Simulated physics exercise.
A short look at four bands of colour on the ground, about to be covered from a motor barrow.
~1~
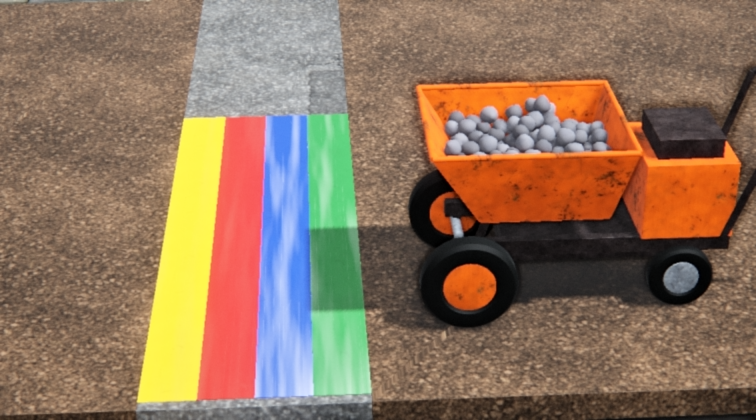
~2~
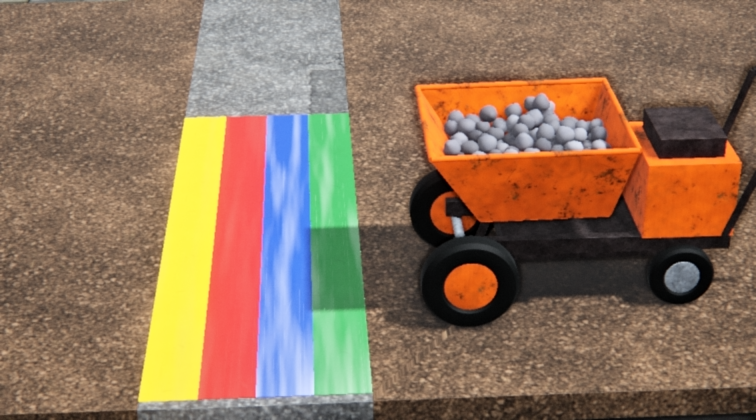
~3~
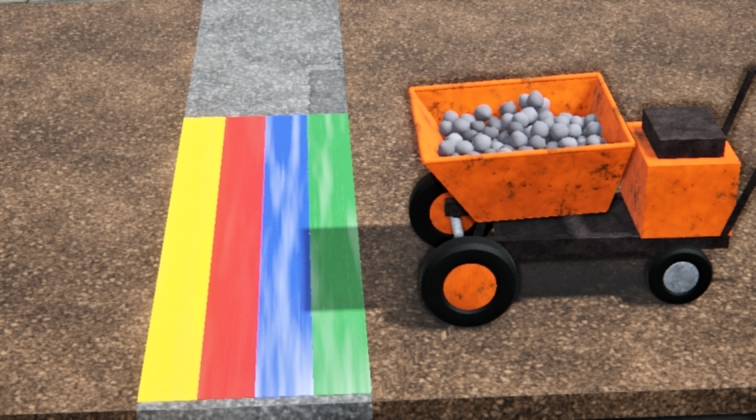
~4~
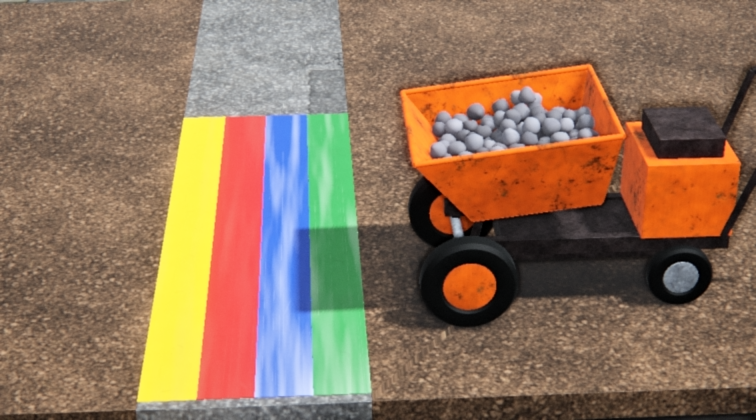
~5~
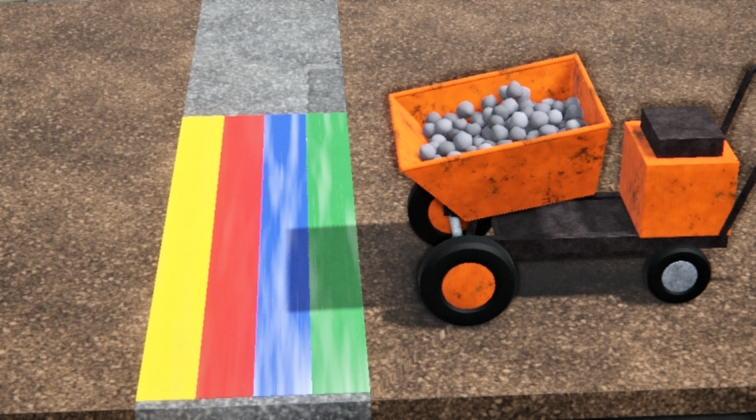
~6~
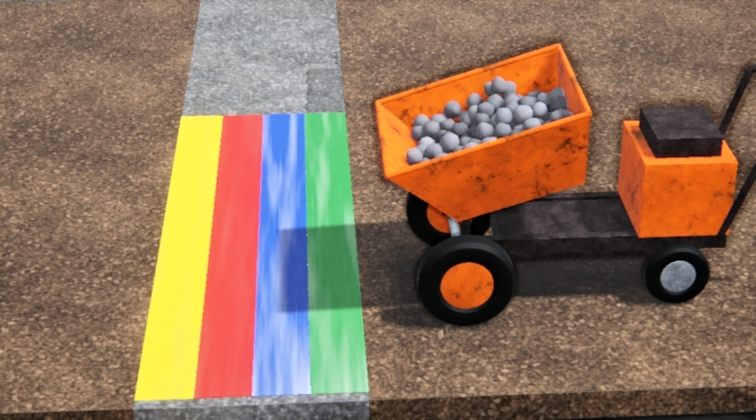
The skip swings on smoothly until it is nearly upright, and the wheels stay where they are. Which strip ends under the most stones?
Most covered: The blue band.
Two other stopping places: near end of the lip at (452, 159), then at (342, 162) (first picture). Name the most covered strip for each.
In turn: The blue one; the strip in yellow.
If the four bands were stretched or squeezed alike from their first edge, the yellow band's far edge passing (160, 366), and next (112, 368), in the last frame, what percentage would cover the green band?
Roughly 0 per cent, and 10 per cent.
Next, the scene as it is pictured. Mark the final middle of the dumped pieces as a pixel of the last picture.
Close to (261, 283).
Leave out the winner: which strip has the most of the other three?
Next in line is red.
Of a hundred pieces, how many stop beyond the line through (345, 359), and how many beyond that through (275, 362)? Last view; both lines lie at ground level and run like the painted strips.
About 70 and 50 per cent.
Shortly afterwards, skip tipped steeply; the whole lot in the skip.
Next, skip tipped right over; the bulk in the skip; near a quarter over the blue strip; only a few over the red strip; only a few falling.
Some moments later, skip tipped right over; near a third in the skip; only a few over the green strip; near a third over the blue strip; near a quarter over the red strip; a little over the yellow strip; only a few off the paint.
In the end, skip tipped right over; near a quarter in the skip; only a few over the green strip; near a third over the blue strip; near a quarter over the red strip; a little over the yellow strip; a little off the paint.
